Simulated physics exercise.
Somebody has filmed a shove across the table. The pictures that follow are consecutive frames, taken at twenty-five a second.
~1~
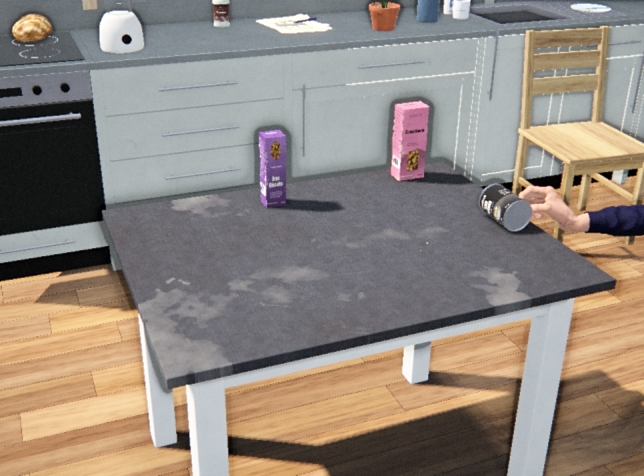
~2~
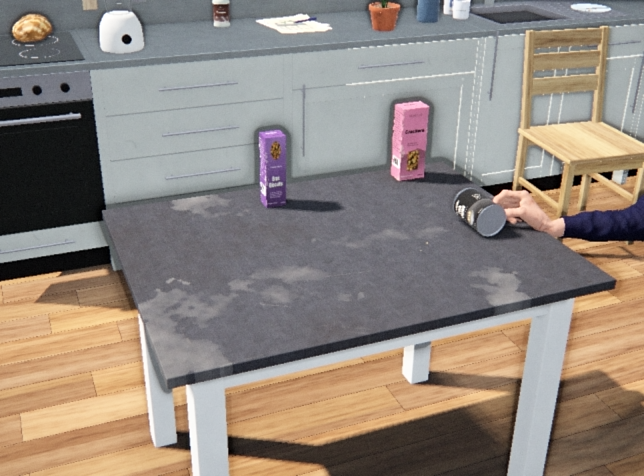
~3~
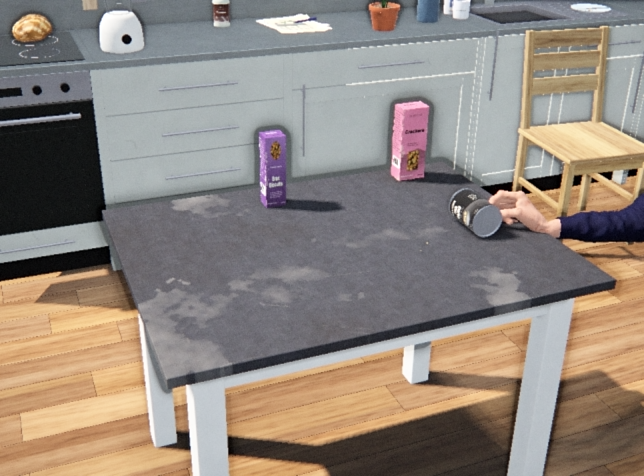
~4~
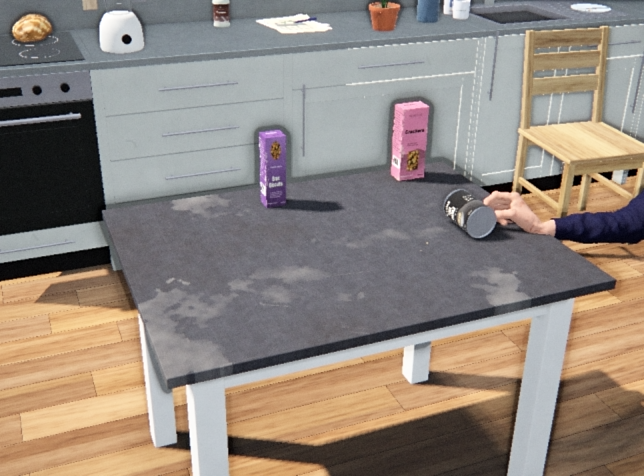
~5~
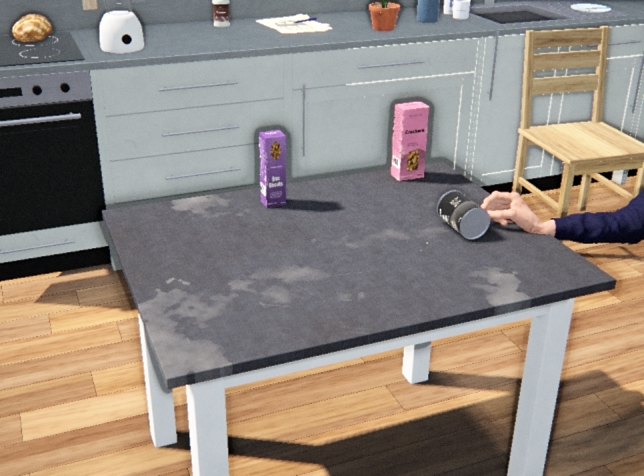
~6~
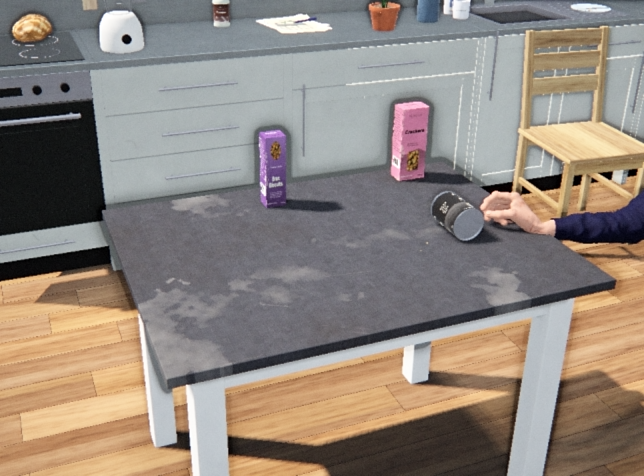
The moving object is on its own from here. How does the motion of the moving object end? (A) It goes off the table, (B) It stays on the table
It stays on the table (B).
Then, 0.10 s later than the last frame, black tin moved about its own width near (442, 218).
Then, 0.30 s later than the last frame, black tin moved well along near (416, 223).
Then, 0.50 s later than the last frame, black tin moved well along near (396, 226).
Then, 0.80 s later than the last frame, black tin moved well along near (376, 230).
When it is over, moved from the start, black tin. End places, in pixels of the last picture, black tin near (370, 231).
